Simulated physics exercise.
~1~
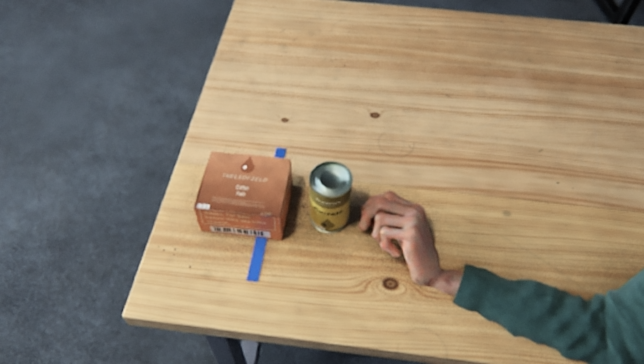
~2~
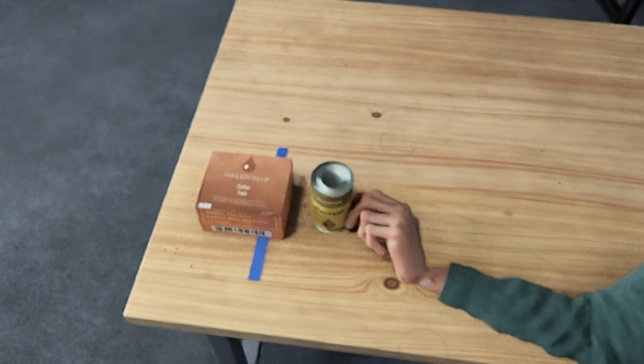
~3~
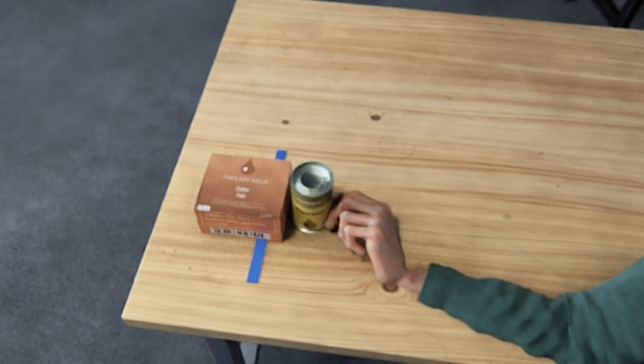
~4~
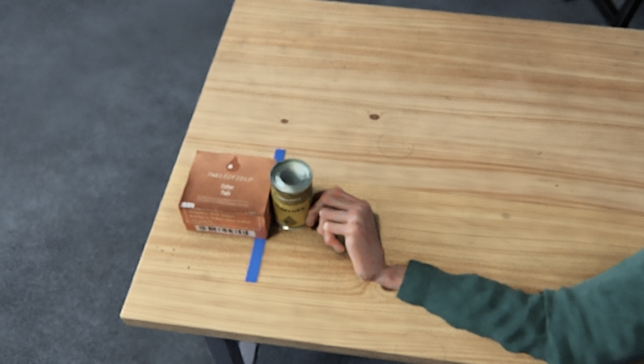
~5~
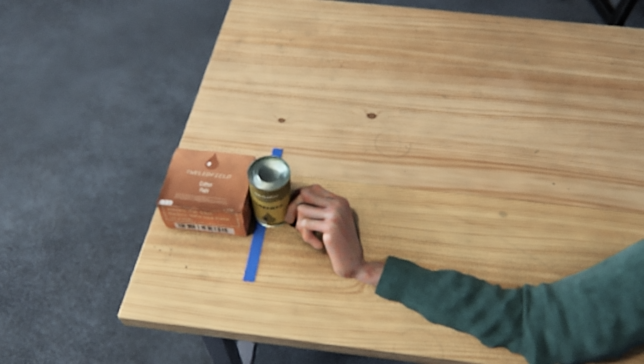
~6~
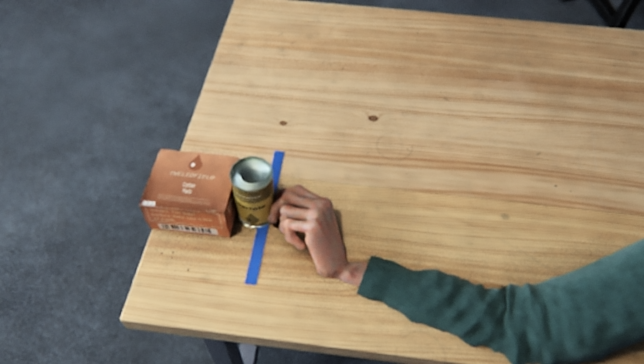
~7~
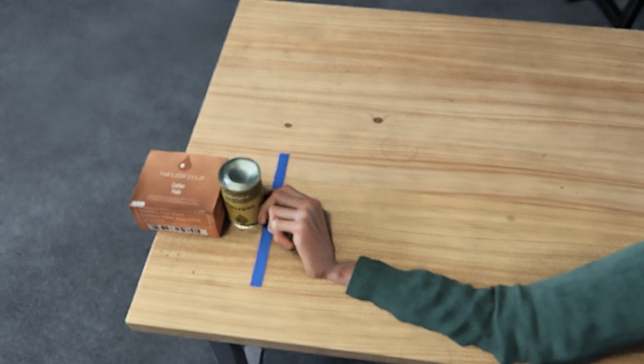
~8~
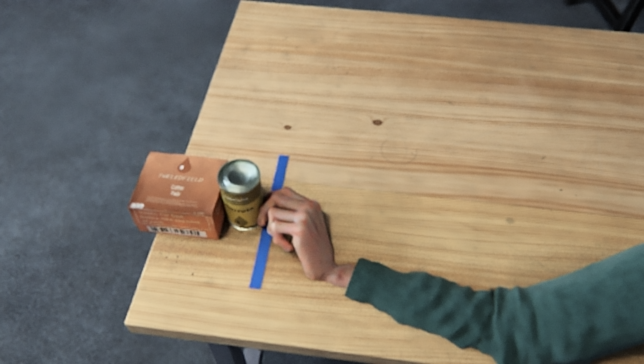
Hand in green sleeve pushing a yellow tin left against an orange box, which slides past blue tape and stays on the table.
